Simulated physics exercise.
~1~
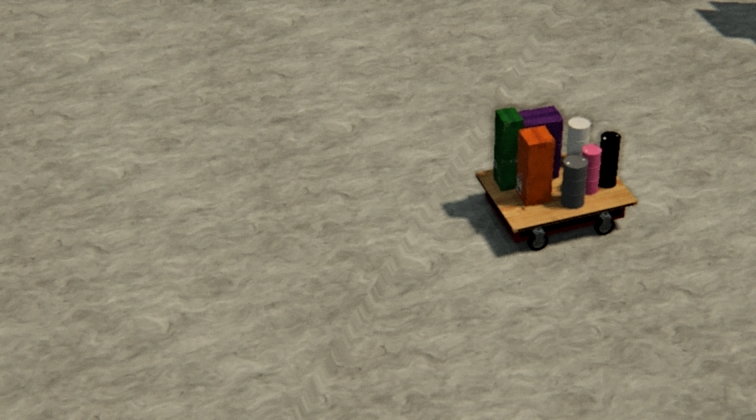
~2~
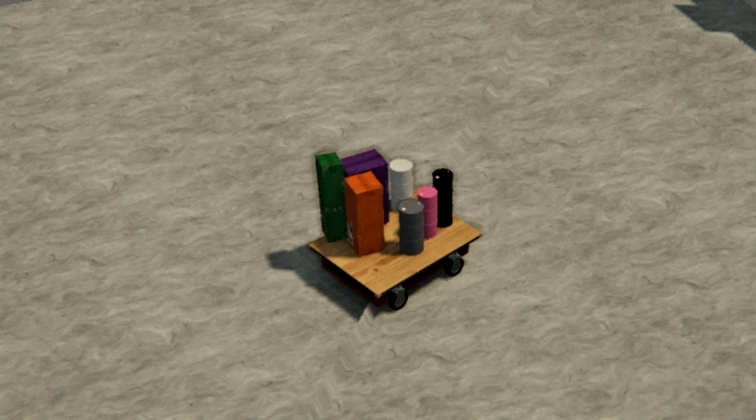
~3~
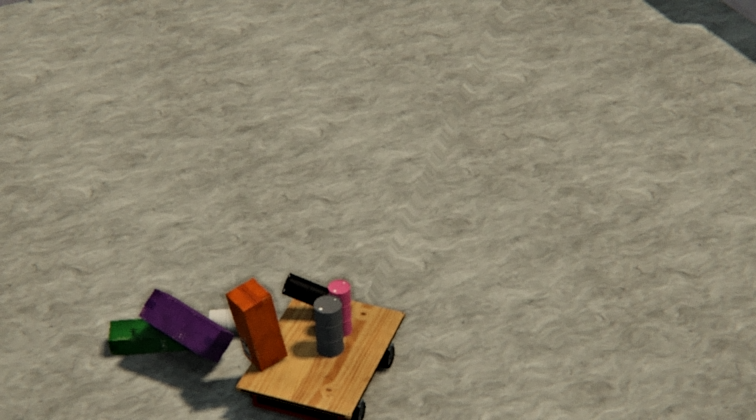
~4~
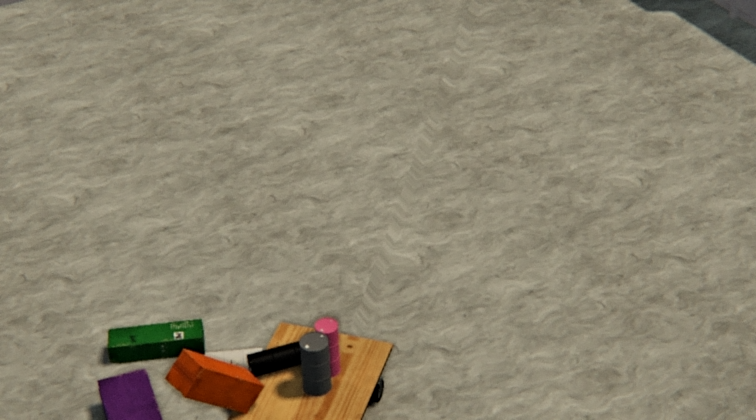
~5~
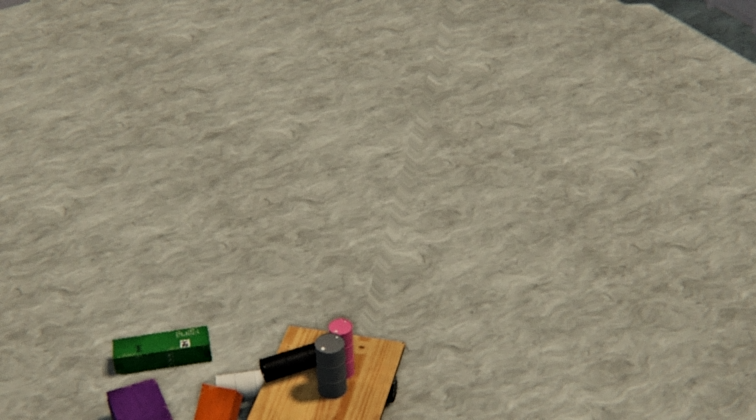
On a rough grey floor, a turning cart sheds four items and stops, three remaining.
